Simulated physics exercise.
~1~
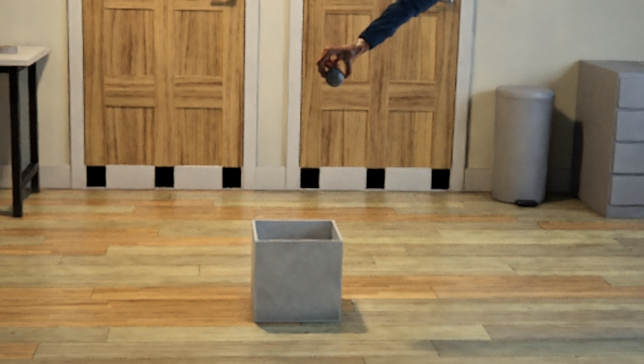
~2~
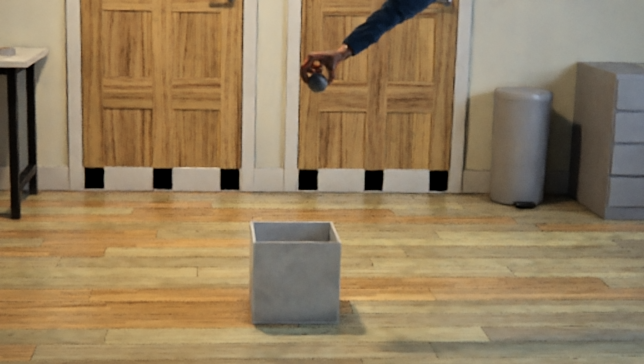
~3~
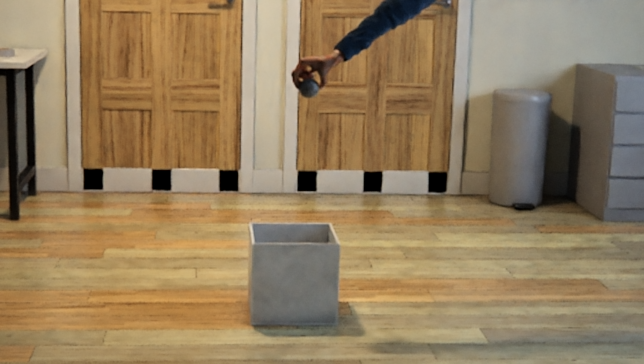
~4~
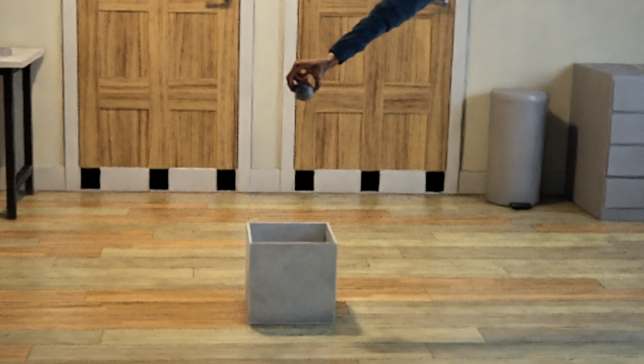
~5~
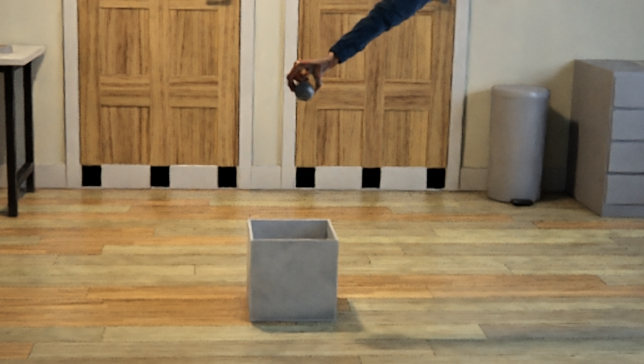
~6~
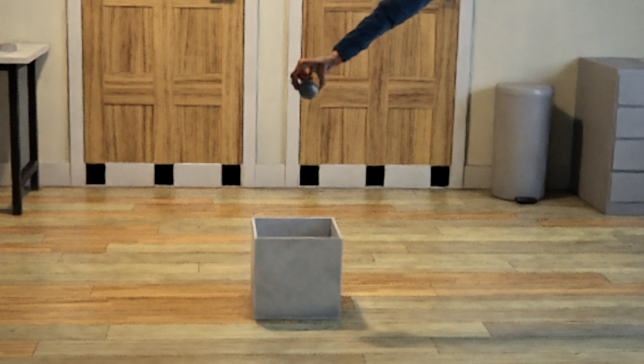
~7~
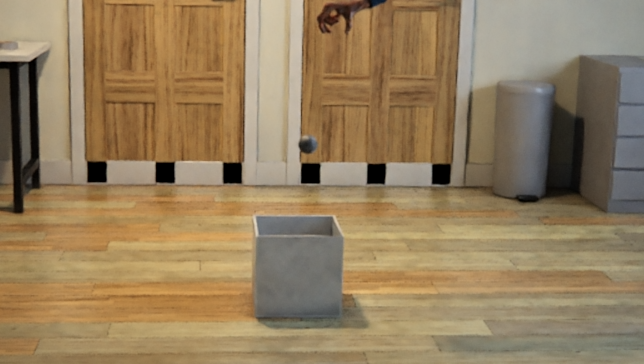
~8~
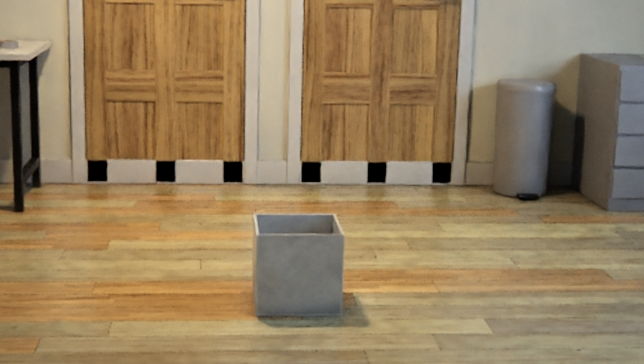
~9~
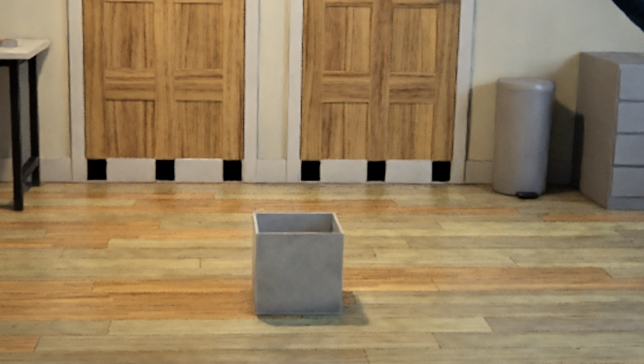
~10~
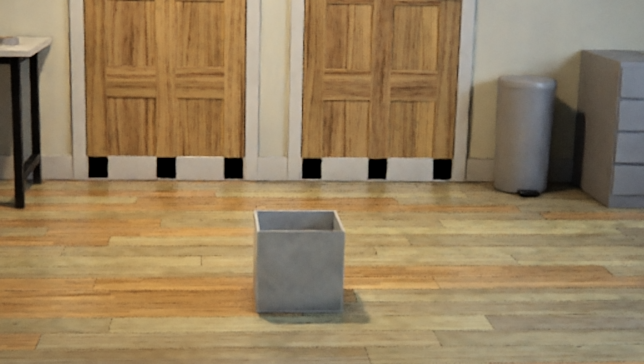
In a room with wooden doors, a hand moves a grey ball left above an open grey box and drops it inside.
